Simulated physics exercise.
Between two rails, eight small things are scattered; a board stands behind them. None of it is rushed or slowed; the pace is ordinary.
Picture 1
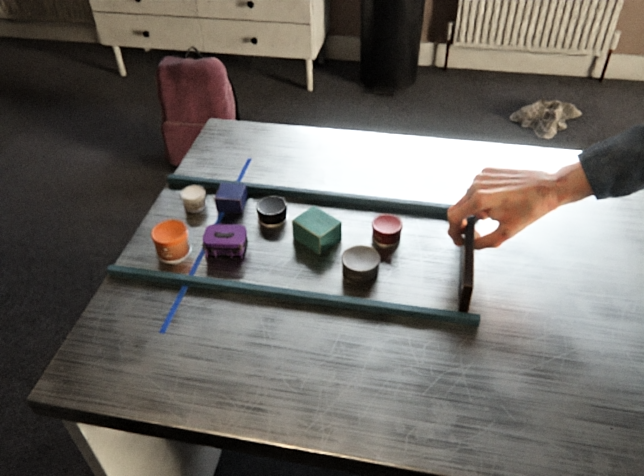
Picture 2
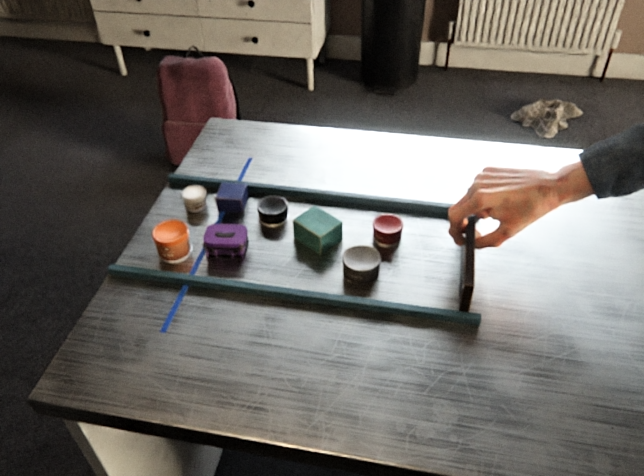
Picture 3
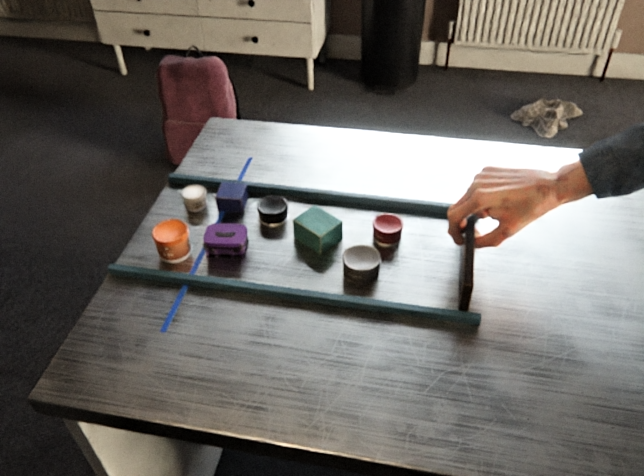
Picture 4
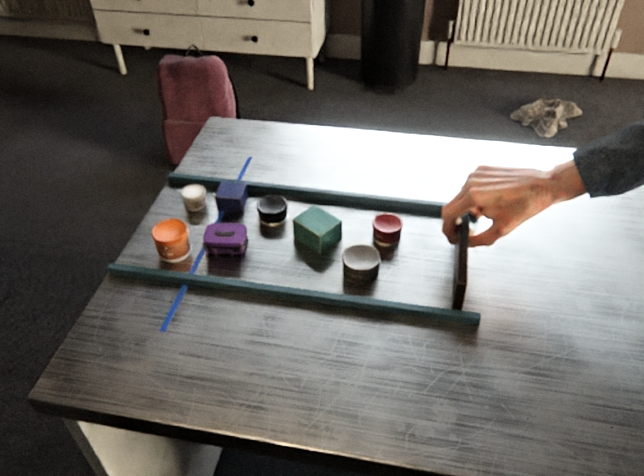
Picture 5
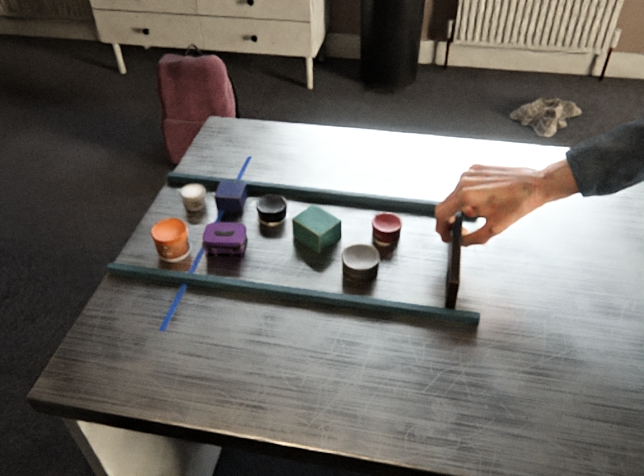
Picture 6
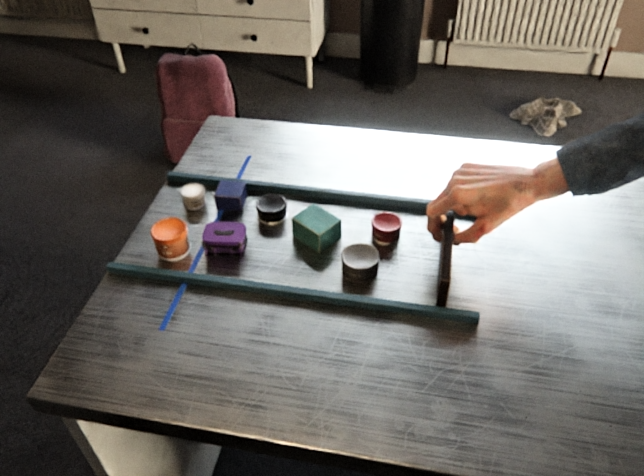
On a dark table with small tubs, tins and blocks scattered between two rails, a hand held an upright board at the right end, then slid it a short way left toward them.
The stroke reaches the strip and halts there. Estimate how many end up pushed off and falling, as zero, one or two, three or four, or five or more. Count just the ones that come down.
One to two come down.
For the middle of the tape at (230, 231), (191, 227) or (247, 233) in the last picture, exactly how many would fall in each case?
In order, 1, 2 and 0.
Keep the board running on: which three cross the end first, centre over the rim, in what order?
The white tin, the blue block, then the orange tin.
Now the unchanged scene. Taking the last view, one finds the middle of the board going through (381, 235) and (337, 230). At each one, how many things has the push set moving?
So 2, and at the other place 3.
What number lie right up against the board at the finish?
That number would be 3.
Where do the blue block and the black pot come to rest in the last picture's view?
Listed in order, first is (164, 184) and the other is (184, 194).
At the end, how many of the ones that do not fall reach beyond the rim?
It would come to 1.
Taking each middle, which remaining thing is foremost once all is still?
Nearest at the end: The blue block.
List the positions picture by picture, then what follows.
White tin (194, 199); orange tin (172, 242); blue block (231, 198); board (467, 247); tape (213, 232), in the first picture.
Orange tin (173, 241); board (468, 247), in the second picture.
Blue block (232, 197); purple case (227, 242), in the third picture.
White tin (195, 198); grey tub (361, 264), in the fourth picture.
Orange tin (172, 240); turquoise block (317, 228), in the fifth picture.
White tin (194, 197); orange tin (171, 239); blue block (231, 195); board (447, 243); tape (212, 229), in the sixth picture.
Early on, none off yet; white tin at rest near (194, 197); orange tin at rest near (171, 239); blue block at rest near (231, 195).
A while later, none off yet; white tin travelled about its own width near (164, 190); orange tin travelled a little near (159, 237); blue block travelled well along near (192, 189).
Finally, the number that fall off is one or two; lost, white tin.
